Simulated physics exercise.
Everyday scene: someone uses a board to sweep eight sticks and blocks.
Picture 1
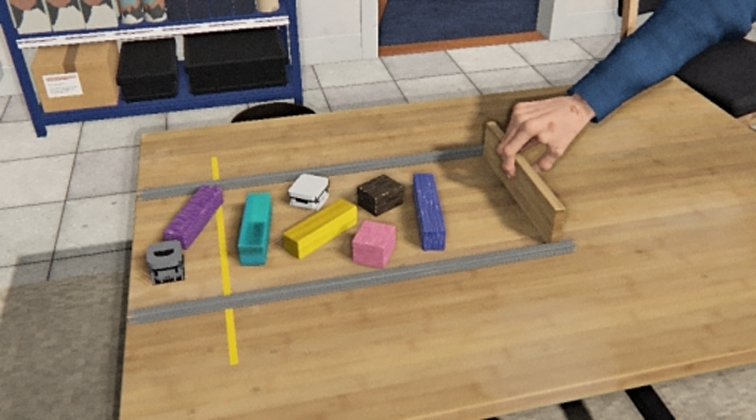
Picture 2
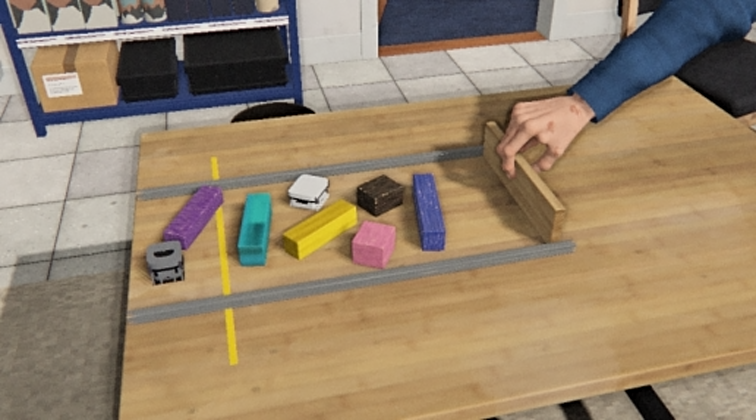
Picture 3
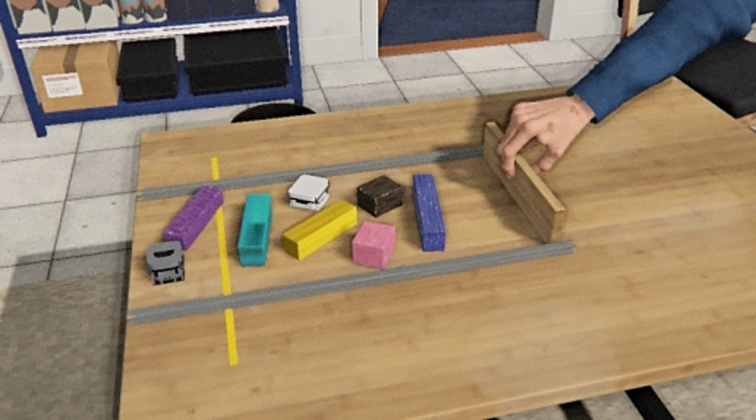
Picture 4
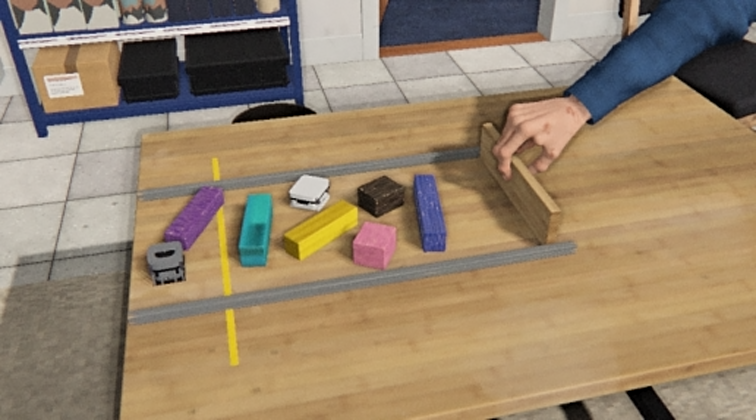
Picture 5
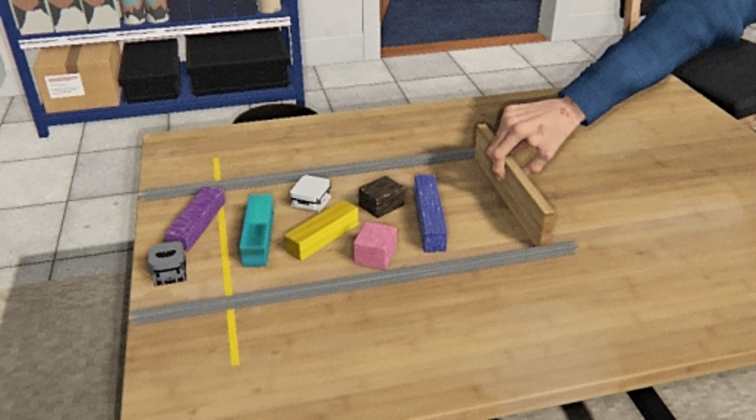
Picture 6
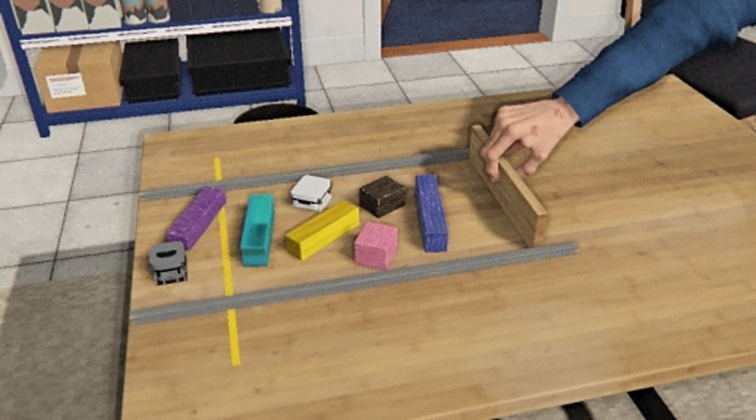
A hand in a blue sleeve slid a wooden board slightly left between two grey rails on a table, while the colourful sticks and blocks scattered in front of it stayed practically still, without being touched.
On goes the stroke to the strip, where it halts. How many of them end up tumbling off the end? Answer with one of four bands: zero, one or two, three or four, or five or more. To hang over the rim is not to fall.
One or two.
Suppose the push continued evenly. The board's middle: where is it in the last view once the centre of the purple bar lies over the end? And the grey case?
The middle is at (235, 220) when it's the purple bar, and at (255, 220) when it's the grey case.
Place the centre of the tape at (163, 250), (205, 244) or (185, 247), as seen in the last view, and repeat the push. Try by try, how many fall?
Going through each try, you'd get 6, 3 and 4.
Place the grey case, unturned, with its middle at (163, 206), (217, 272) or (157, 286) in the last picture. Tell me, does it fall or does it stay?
One place at a time, it goes down; then it keeps its place; then it keeps its place.
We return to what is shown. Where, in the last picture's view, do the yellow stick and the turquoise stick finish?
Around (170, 254), then around (140, 241).
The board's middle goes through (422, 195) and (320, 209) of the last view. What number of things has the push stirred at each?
Note: First position 2; second position 6.
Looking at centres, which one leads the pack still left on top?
The one in question is the turquoise stick.
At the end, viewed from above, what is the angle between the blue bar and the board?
About 0 degrees.
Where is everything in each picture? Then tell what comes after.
In the first picture, grey case (166, 263); purple bar (195, 216); turquoise stick (256, 228); board (520, 180); tape (222, 241).
In the second picture, purple bar (195, 216); board (520, 180).
In the third picture, turquoise stick (256, 229); blue bar (428, 211).
In the fourth picture, grey case (167, 264); yellow stick (322, 229).
In the fifth picture, purple bar (197, 217); pink block (376, 246).
In the sixth picture, grey case (169, 264); purple bar (198, 217); turquoise stick (258, 229); board (504, 183); tape (225, 241).
Soon after, none off yet; grey case at rest near (169, 264); purple bar at rest near (198, 217); turquoise stick at rest near (258, 229).
After that, none off yet; grey case at rest near (169, 264); purple bar at rest near (198, 217); turquoise stick displaced a little near (231, 232).
In the end, the number that fall off is one or two; gone, purple bar and grey case.
